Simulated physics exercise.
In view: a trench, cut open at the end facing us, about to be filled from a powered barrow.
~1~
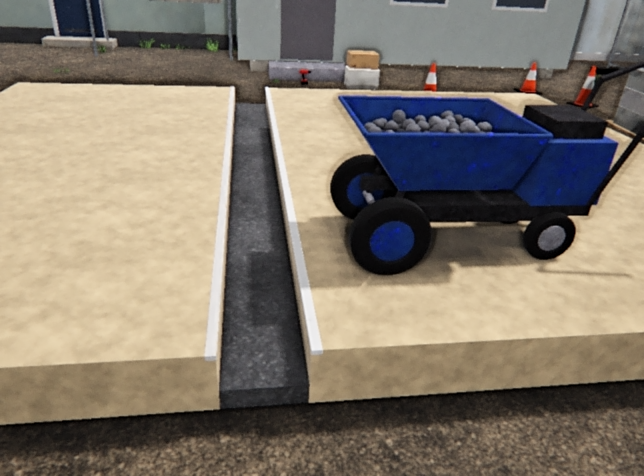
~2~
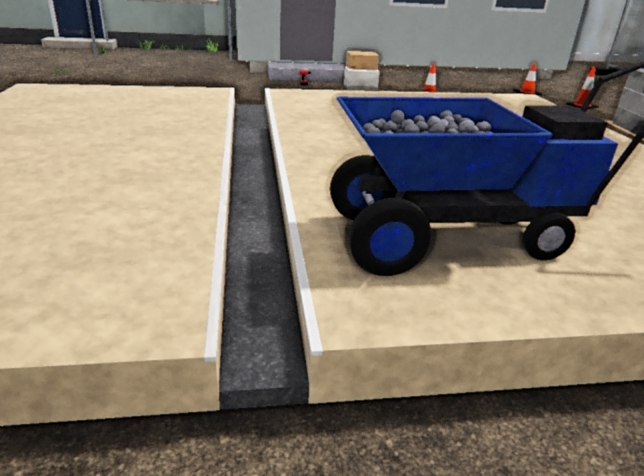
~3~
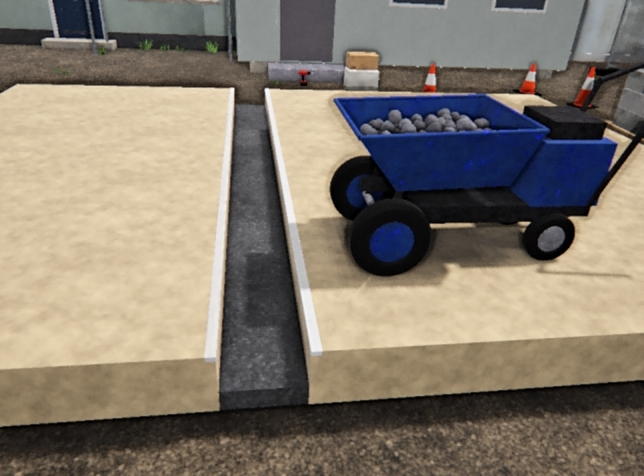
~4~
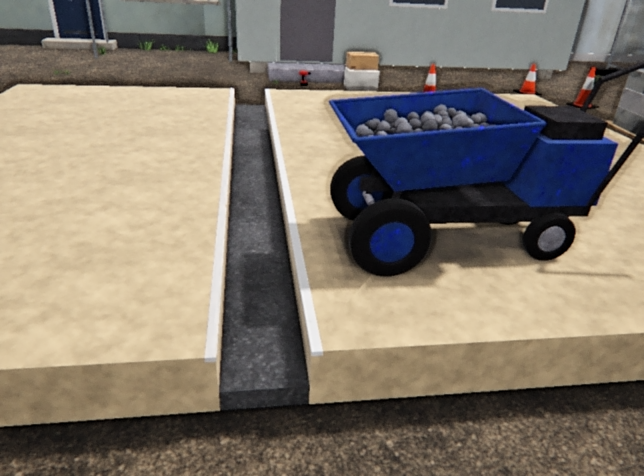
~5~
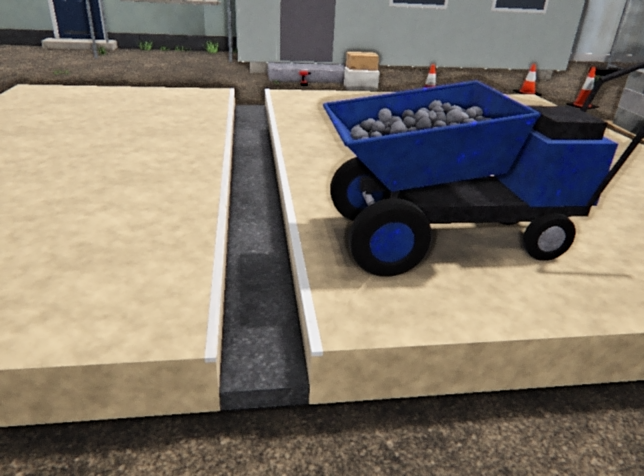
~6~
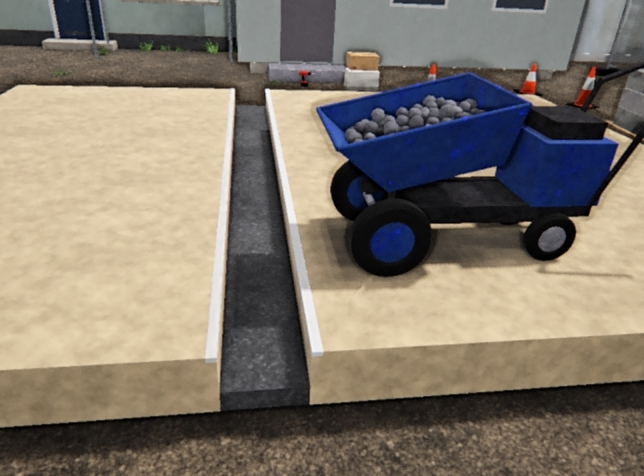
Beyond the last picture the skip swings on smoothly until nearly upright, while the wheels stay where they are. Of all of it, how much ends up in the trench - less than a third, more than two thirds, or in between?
Higher than two thirds.
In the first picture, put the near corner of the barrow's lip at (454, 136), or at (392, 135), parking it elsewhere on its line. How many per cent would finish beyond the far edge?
The first stop gives 0 per cent; the second gives 0 per cent.
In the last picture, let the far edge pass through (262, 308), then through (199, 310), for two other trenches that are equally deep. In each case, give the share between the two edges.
Roughly 20 % and 100 %.
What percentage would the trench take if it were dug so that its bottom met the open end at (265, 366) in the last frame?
I'd put it at about 70 in a hundred.
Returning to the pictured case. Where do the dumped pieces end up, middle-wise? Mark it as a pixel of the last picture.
Last view, centre at rest - approx. (246, 266).
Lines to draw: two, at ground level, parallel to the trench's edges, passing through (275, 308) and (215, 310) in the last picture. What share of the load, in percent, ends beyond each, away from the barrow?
In order: Near 80 %, then 20 %.
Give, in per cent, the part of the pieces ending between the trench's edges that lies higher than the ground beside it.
I'd estimate around 5 %.
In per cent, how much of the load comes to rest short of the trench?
My estimate is close to 0 in a hundred.
Shortly afterwards, skip tipped steeply; the whole lot in the skip.
Next, skip tipped steeply; the bulk in the skip; a little in or heaped over the trench; only a few beyond it; only a few falling.
Some moments later, skip tipped right over; a little in the skip; the bulk in or heaped over the trench; a little beyond it.
In the end, skip tipped right over; the bulk in or heaped over the trench; near a quarter beyond it.
